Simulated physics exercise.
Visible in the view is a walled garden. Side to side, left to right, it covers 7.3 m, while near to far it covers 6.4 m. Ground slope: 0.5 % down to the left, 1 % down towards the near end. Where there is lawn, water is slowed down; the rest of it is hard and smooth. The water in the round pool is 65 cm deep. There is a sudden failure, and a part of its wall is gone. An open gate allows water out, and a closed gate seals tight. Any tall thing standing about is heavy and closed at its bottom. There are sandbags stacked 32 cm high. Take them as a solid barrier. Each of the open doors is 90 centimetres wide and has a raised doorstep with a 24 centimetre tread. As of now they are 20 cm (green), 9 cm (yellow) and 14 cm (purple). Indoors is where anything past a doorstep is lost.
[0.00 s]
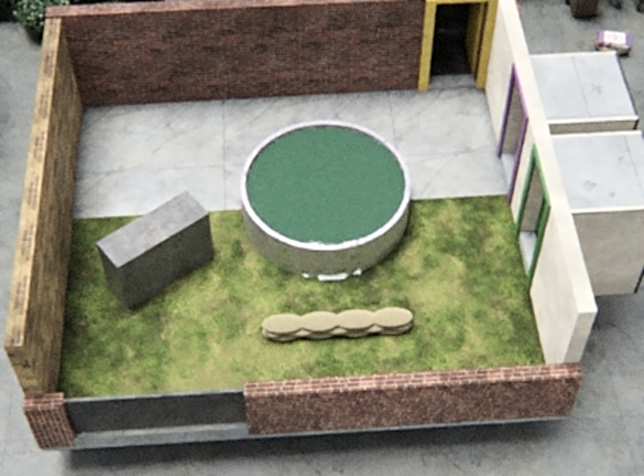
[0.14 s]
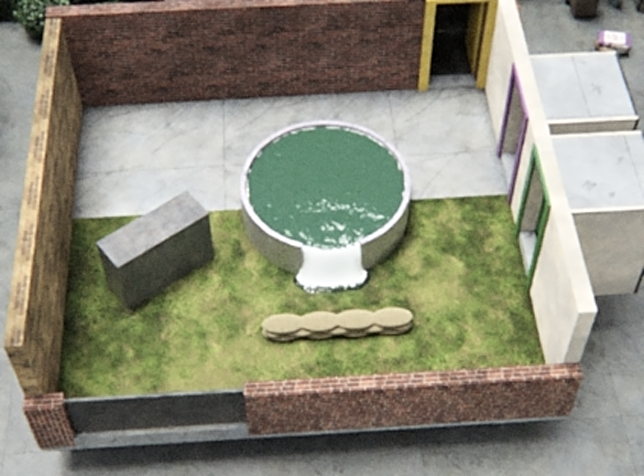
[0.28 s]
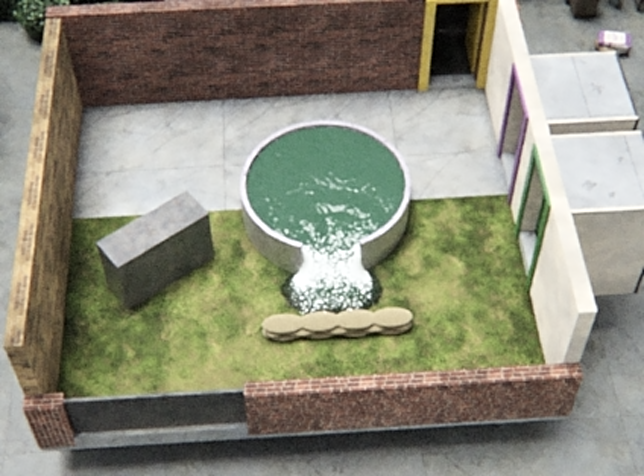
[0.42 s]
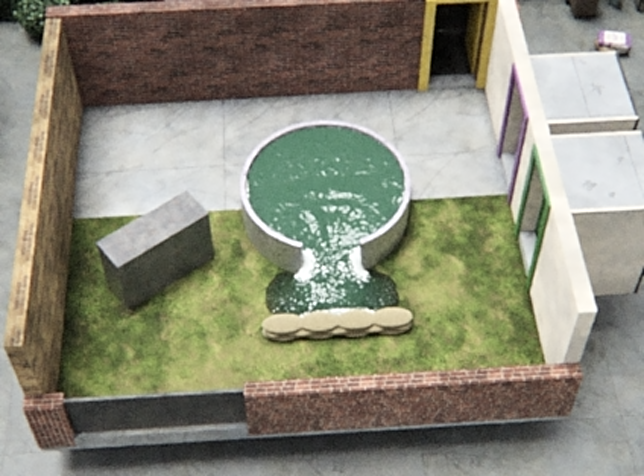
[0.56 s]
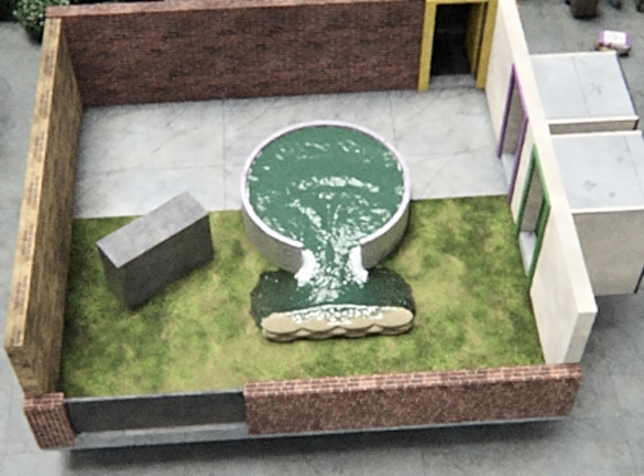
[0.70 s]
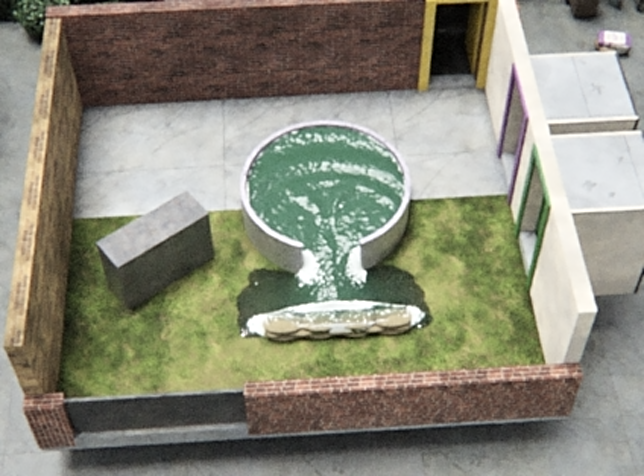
A round pool of green water in a walled garden broke open at the front, and water poured onto the grass, reached the row of sandbags and spread out sideways around them.
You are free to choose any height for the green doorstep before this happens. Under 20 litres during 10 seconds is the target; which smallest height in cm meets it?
It is met at about 10 cm and above.
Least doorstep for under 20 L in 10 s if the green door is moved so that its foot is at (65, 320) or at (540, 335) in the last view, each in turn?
In turn: About 8.5 cm, about 9.0 cm.
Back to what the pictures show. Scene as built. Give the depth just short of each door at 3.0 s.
Green door 14 cm, yellow door 0 cm, purple door 0 cm.
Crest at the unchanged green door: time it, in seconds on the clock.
Some 2.8 s, more or less.
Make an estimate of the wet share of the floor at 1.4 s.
Near 20 per cent of the open floor.
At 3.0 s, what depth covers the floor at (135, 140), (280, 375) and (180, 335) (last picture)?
The three readings, in order, are 0, 3 and 6 cm.
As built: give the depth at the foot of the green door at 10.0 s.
Roughly 7.5 cm deep.
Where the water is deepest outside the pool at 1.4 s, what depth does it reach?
I'd estimate roughly 48 cm.
After 1.4 s water covers 20 % of the floor, deepest (48 cm) near (332, 314); it has not reached the green door.
After 3.0 s water covers 50 % of the floor, deepest (36 cm) near (332, 314); 14 cm at the green door, 0 litres in over its 20 cm doorstep.
After 10.0 s water covers 95 % of the floor, deepest (16 cm) near (332, 314); 8 cm at the green door, 0 litres in over its 20 cm doorstep.
At the green door as built, the water arrived by 2.1 s and peaked near 15 cm at 2.8 s.
Run again over the same 10 s with other heights there, 41 litres in over 8.5 cm, 8 litres over 11.5 cm. The limit of 20 litres is kept from about 10 cm up.
